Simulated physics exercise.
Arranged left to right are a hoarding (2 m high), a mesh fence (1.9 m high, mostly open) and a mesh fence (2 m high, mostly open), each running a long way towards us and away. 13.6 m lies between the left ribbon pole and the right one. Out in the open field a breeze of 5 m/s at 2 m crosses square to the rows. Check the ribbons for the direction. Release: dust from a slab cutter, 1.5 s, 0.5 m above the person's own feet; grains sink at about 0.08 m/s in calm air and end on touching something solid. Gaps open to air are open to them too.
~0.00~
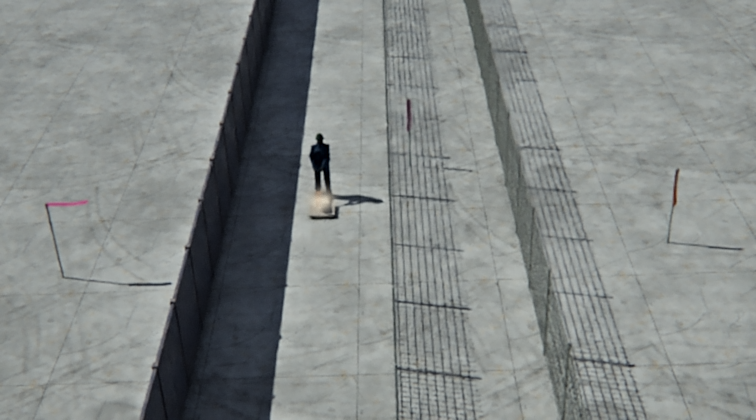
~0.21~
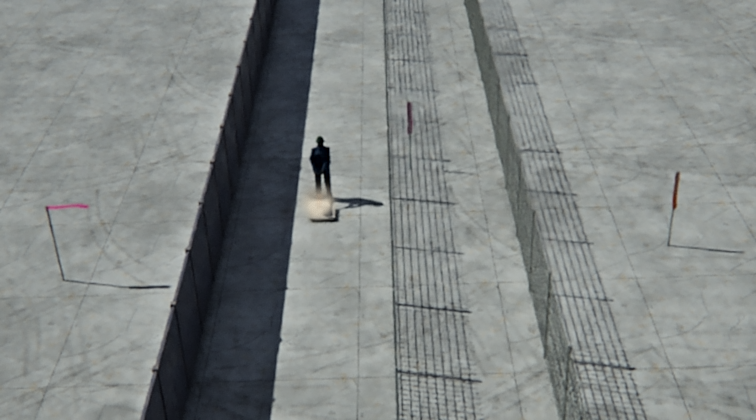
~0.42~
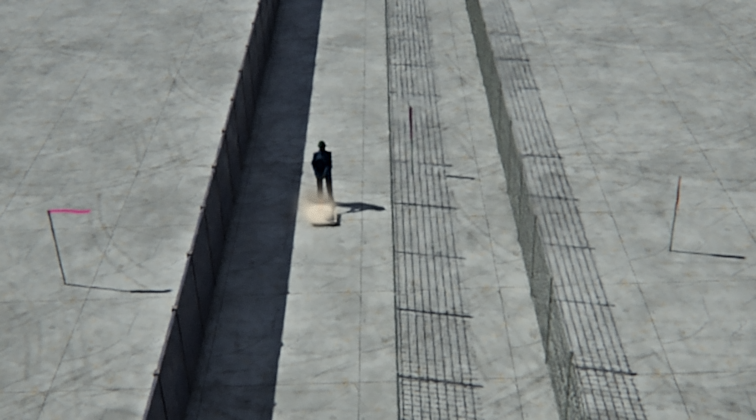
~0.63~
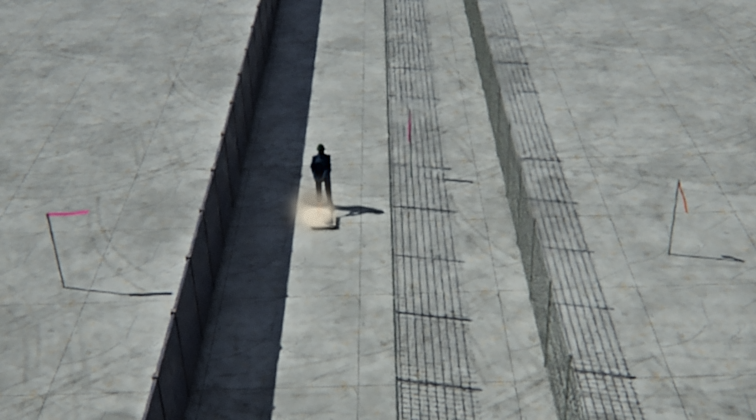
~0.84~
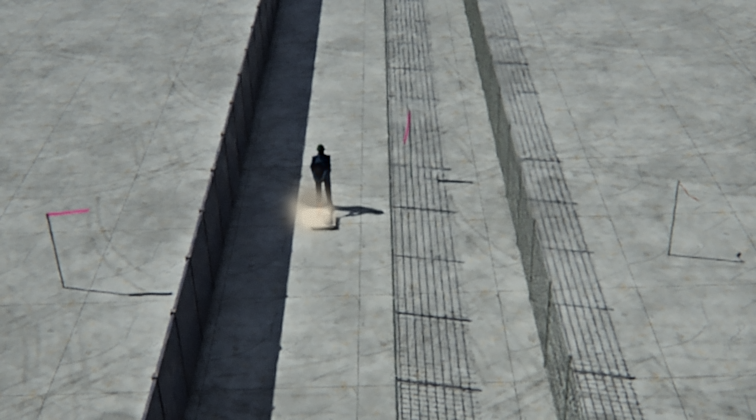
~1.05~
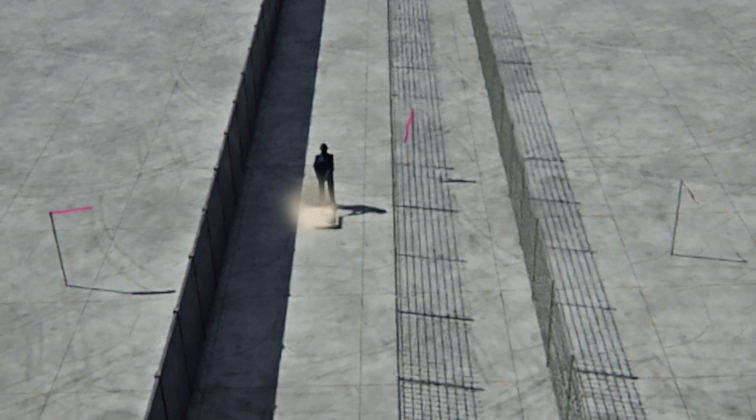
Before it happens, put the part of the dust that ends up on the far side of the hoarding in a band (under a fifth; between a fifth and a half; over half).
Less than two tenths crosses.
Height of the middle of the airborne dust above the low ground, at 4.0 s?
1.0 m.
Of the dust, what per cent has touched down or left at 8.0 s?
About 25 %.
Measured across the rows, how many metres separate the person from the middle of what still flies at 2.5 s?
The distance is close to 0.5 m.
After 2.5 s, 96 % is in the air or yet to come; 0 % is beyond the hoarding; the middle of what still flies is 0.7 m above the low ground, near (298, 204).
After 4.0 s, 91 % is in the air or yet to come; 0 % is beyond the hoarding; the middle of what still flies is 1.0 m above the low ground, near (284, 193).
After 8.0 s, 76 % is in the air or yet to come; 0 % is beyond the hoarding; the middle of what still flies is 1.8 m above the low ground, near (290, 164).
After 20.0 s, 27 % is in the air or yet to come; 0 % is beyond the hoarding; the middle of what still flies is 1.7 m above the low ground, near (692, 152).
After 45.0 s, 1 % is in the air or yet to come; 0 % is beyond the hoarding.
